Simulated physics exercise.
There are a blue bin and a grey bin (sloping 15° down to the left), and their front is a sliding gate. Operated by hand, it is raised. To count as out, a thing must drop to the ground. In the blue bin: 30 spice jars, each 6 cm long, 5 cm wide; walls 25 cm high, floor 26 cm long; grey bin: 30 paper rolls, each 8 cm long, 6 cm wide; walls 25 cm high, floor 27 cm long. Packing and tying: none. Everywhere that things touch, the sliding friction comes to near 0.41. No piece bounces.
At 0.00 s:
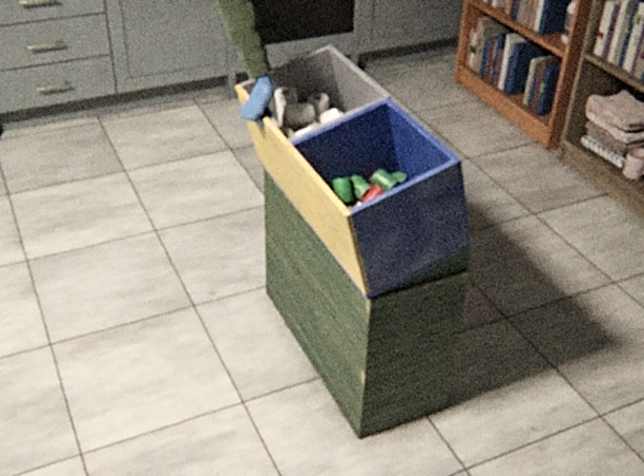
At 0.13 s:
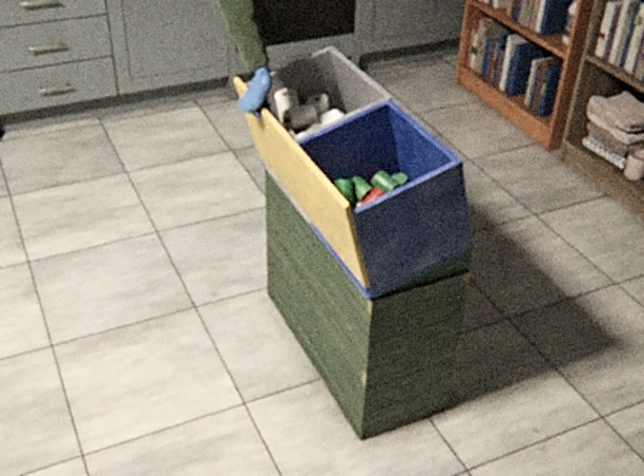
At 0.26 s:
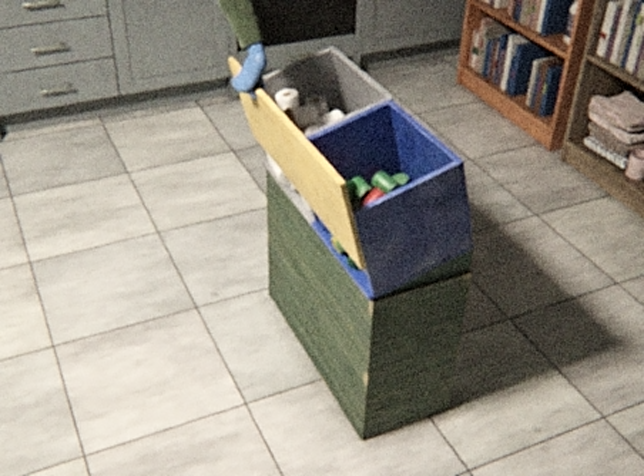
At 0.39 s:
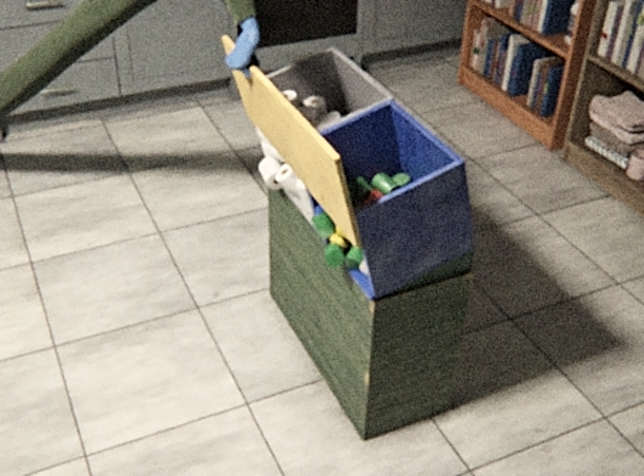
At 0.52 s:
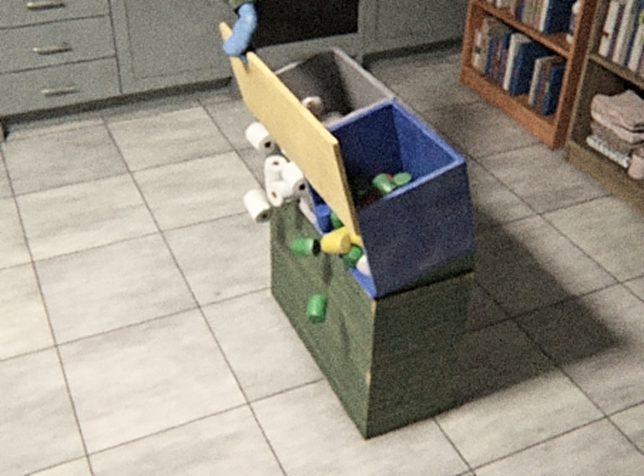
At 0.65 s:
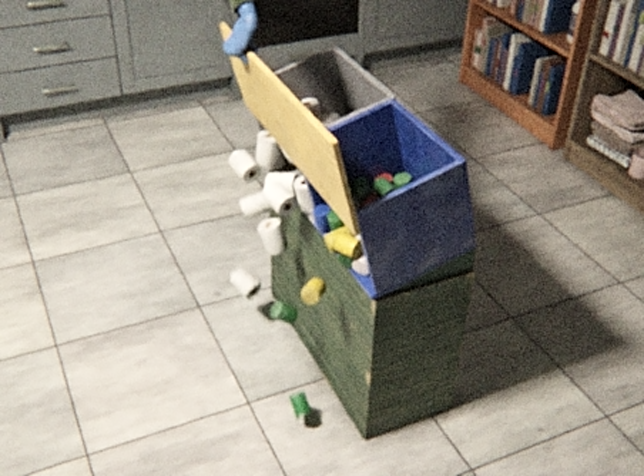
The clip opens on a grey bin and a blue bin side by side atop a green block, a gloved hand gripping their shared yellow gate. The hand raises the gate, widening the gap beneath, and white rolls and colourful jars bunch through it, then tumble down the block's left side toward the tiled floor.
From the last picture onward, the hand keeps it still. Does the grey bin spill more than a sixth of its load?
Yes.
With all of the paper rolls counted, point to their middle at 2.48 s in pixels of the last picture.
Close to (292, 237).
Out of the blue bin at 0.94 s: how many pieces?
About, blue bin: 4.
After 0.94 s, the blue bin is down by 4 of 30 and the grey bin is down by 8 of 30.
After 1.31 s, the blue bin is down by 11 of 30 and the grey bin is down by 14 of 30.
After 1.82 s, the blue bin is down by 13 of 30 and the grey bin is down by 14 of 30.
Final count (at 2.48 s), the blue bin is down by 15 of 30 and the grey bin is down by 15 of 30. Asked share, 15 of 30, 50 per cent.
